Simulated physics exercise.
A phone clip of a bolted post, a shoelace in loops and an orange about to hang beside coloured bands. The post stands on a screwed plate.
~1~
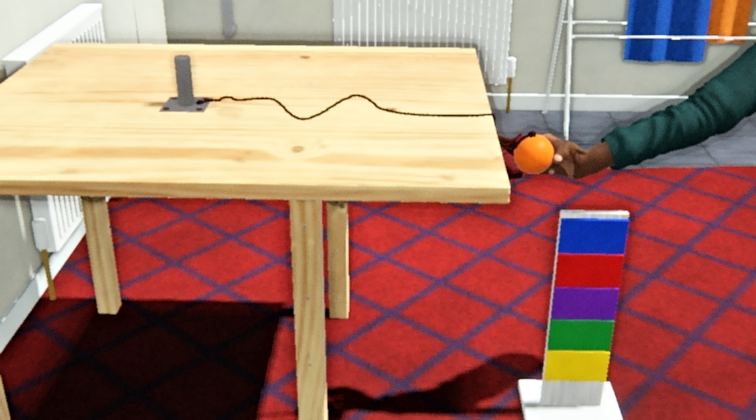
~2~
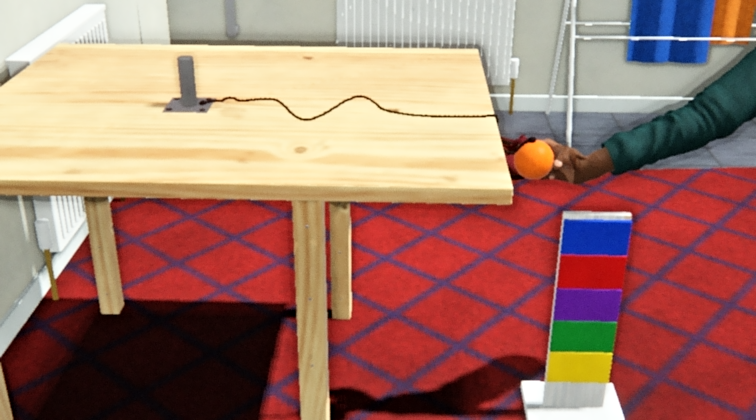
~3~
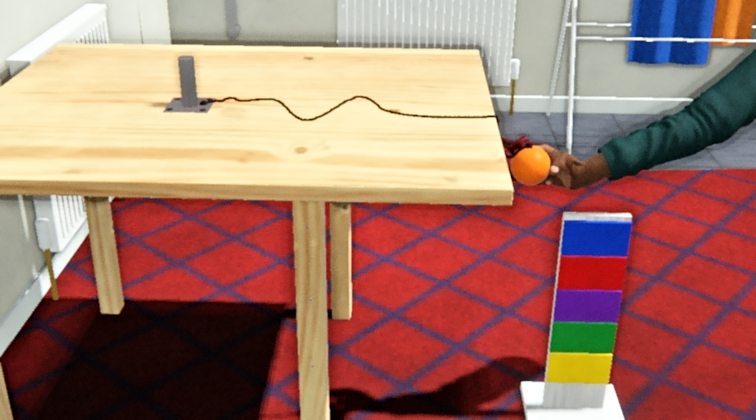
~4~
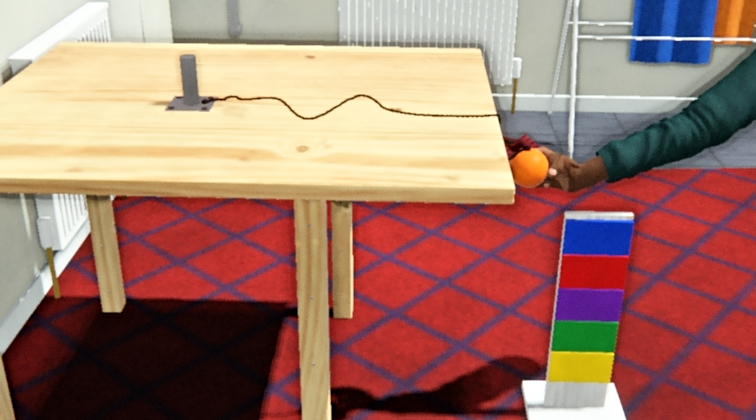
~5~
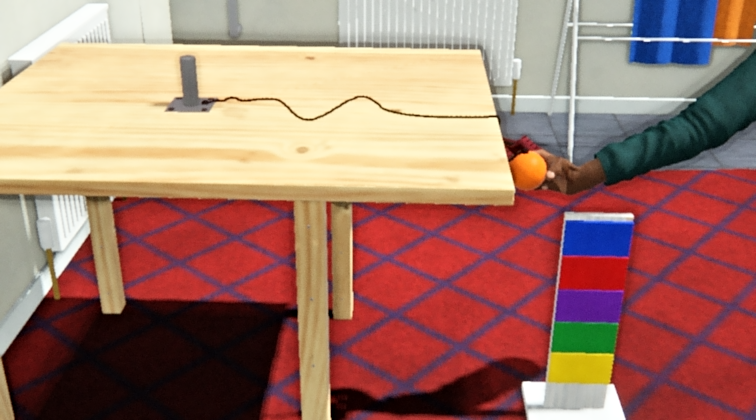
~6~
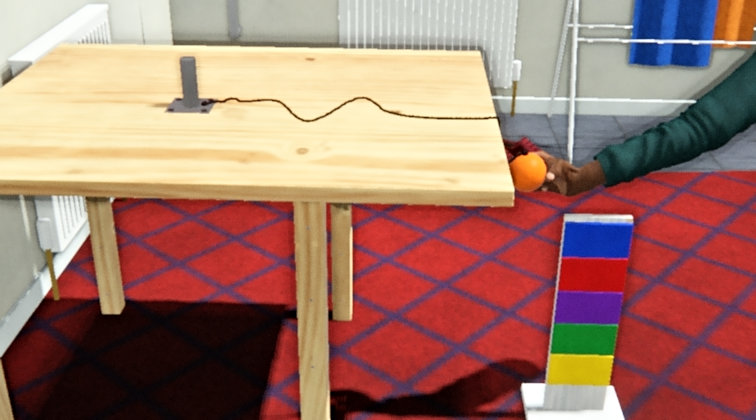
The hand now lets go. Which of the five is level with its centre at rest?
Its middle rests at the purple band.
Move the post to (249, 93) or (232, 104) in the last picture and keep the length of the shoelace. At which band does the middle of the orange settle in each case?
In that order: Green; green.
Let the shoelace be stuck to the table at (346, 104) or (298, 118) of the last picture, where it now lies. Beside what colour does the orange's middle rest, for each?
It would be blue; red.
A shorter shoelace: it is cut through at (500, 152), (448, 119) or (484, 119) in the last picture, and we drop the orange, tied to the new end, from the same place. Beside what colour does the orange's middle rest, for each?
It would be red; above them all; blue.
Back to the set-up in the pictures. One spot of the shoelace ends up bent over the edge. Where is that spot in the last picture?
At (386, 111), roughly.
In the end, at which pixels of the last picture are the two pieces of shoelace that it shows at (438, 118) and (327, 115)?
At (493, 174), then (387, 112).
Soon after, orange near (459, 298); level with purple.
After that, orange near (492, 301); level with purple.
In the end, orange near (484, 302); level with purple. The purple one.
